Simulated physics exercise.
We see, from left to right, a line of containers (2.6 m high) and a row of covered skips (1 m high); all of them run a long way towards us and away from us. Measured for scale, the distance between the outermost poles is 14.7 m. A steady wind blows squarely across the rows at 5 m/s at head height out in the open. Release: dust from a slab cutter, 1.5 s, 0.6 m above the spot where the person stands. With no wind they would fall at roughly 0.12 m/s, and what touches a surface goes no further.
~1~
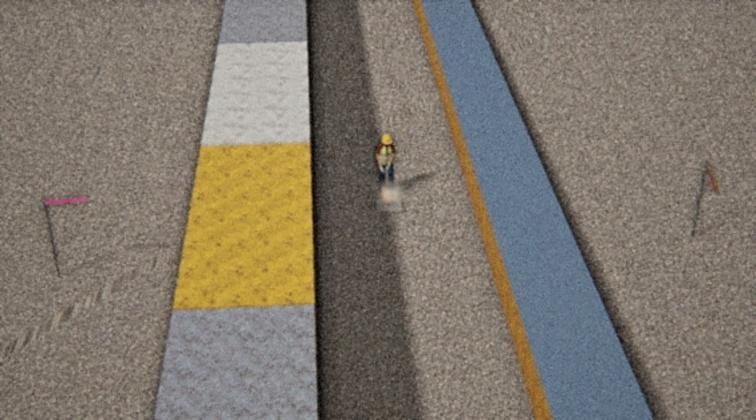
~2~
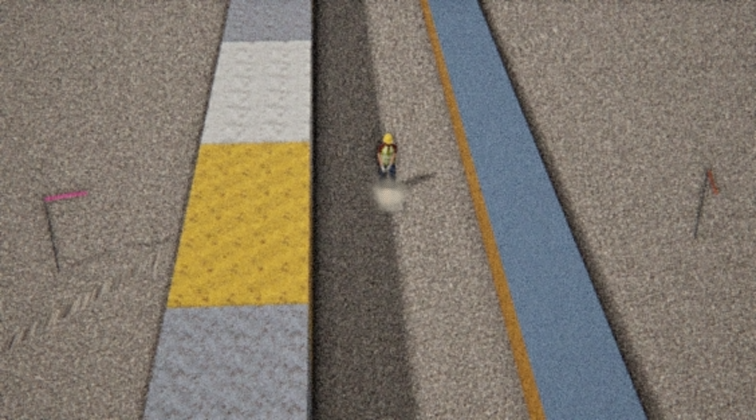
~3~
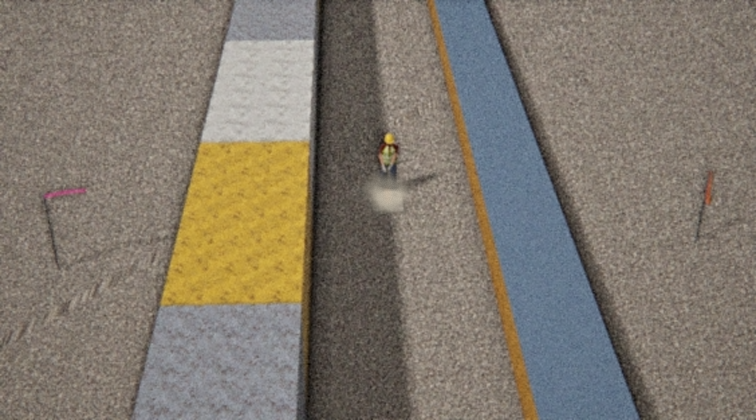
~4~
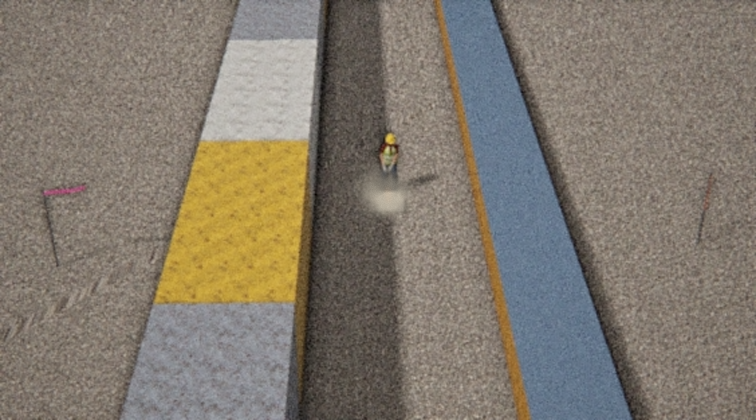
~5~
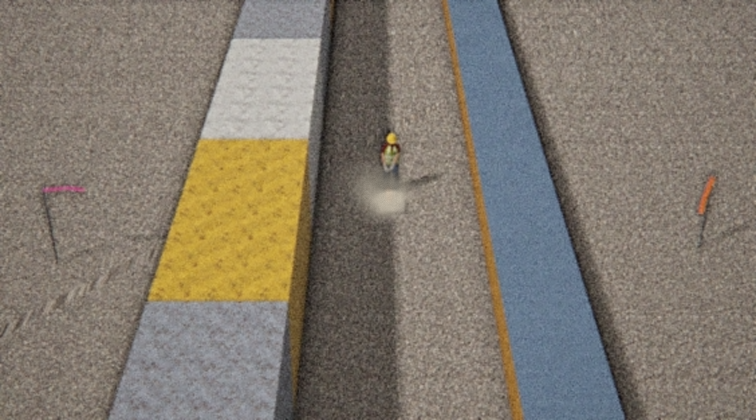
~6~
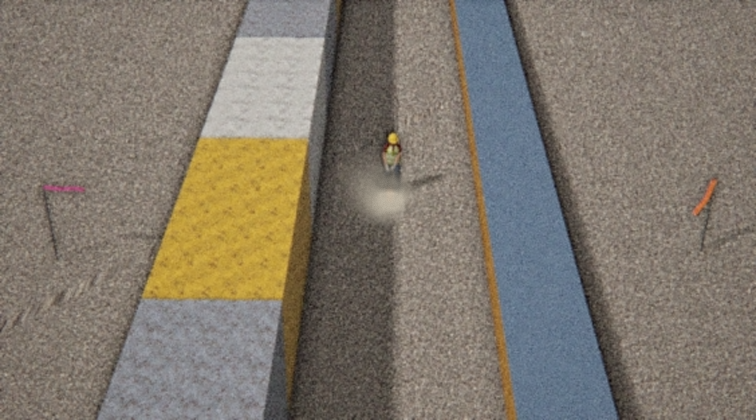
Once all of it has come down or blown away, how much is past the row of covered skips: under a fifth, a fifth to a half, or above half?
In the end, a fifth up to half makes it to the far side.
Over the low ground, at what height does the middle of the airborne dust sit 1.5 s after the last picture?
0.6 m.
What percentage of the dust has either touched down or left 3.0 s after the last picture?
Close to 30 percent of it.
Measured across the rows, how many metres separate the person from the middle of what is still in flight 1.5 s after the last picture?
0.5 m.
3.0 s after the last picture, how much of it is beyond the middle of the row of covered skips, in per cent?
I'd put it at about 1 percent.
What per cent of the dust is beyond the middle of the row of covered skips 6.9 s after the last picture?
Share: Around 15 %.
Then, 1.5 s after the last picture, 12 % is no longer flying here, and 0 % is beyond the row of covered skips; the middle of what still flies is 0.7 m above the low ground, near (372, 189).
Then, 3.0 s after the last picture, 28 % is no longer flying here, and 1 % is beyond the row of covered skips; the middle of what still flies is 1.1 m above the low ground, near (360, 174).
Then, 6.9 s after the last picture, 49 % is no longer flying here, and 16 % is beyond the row of covered skips; the middle of what still flies is 2.3 m above the low ground, near (407, 126).
Then, 19.0 s after the last picture, 85 % is no longer flying here, and 33 % is beyond the row of covered skips.
Then, 44.0 s after the last picture, 100 % is no longer flying here, and 34 % is beyond the row of covered skips.
